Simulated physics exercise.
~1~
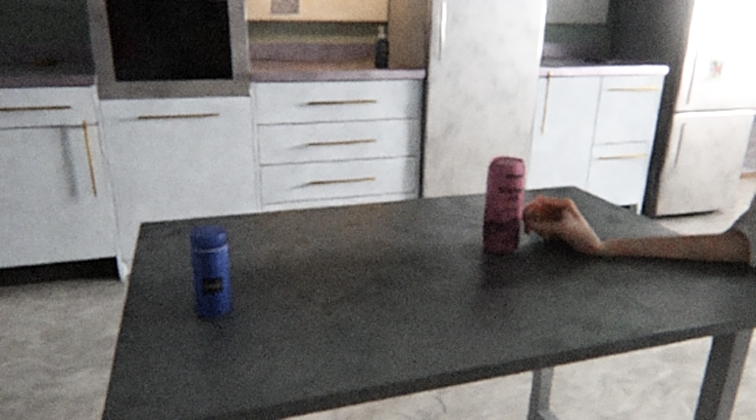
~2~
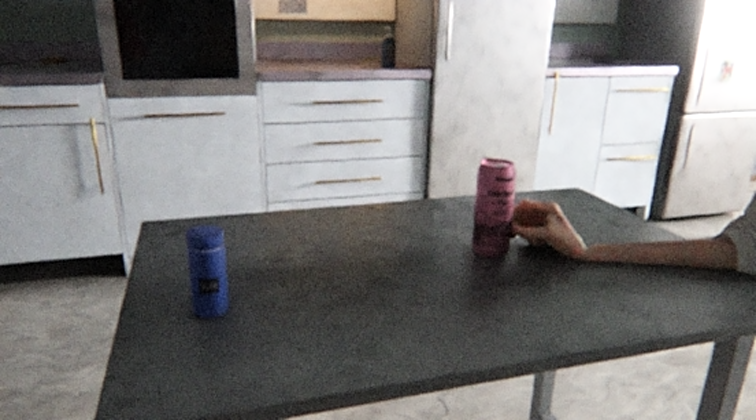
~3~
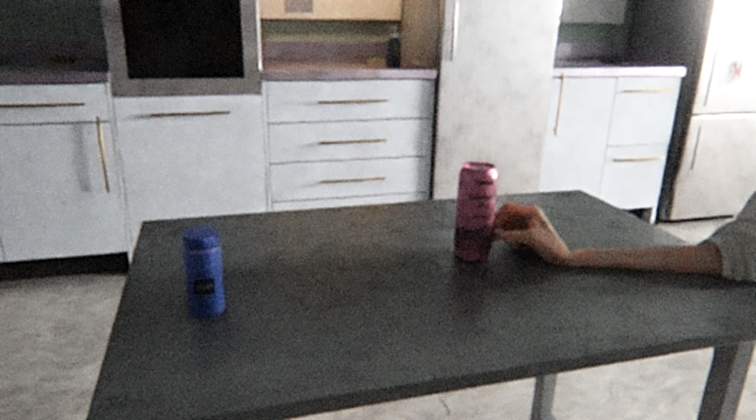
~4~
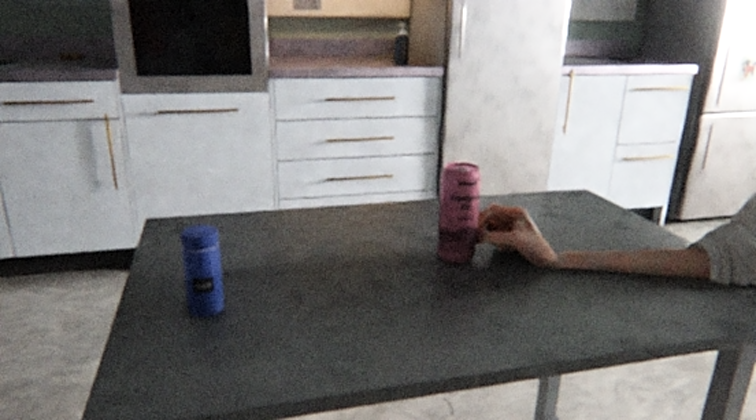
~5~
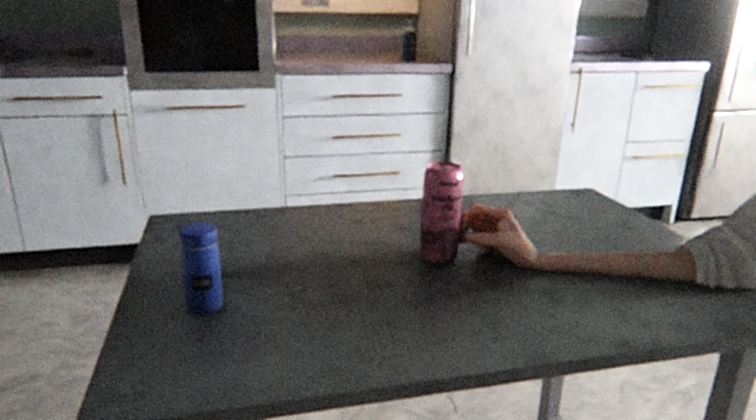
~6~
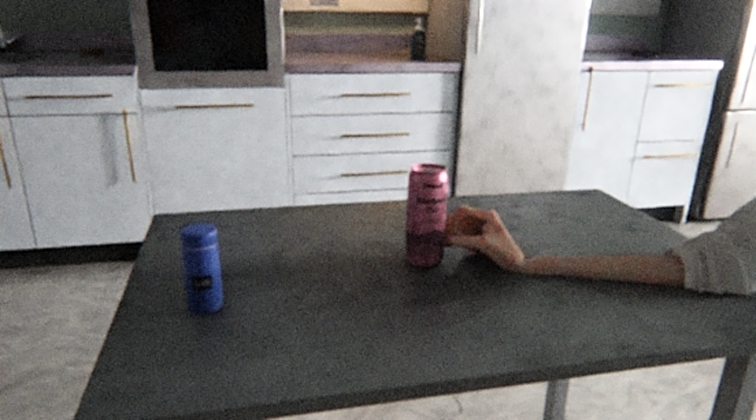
A bare forearm with a light sleeve at the elbow reaches in from the right over a dark rectangular table, seen from slightly above in a kitchen with white cabinets, a dark oven and a pale fridge. Its fingers touch a tall pink can standing right of the middle, while a blue shaker stands at the left. The hand slowly pushes the can leftward across the tabletop, and the view drifts slightly sideways. The can slides steadily and stays upright, closing some of the gap to the unmoved shaker. By the end both stand, the fingertips still beside the can.
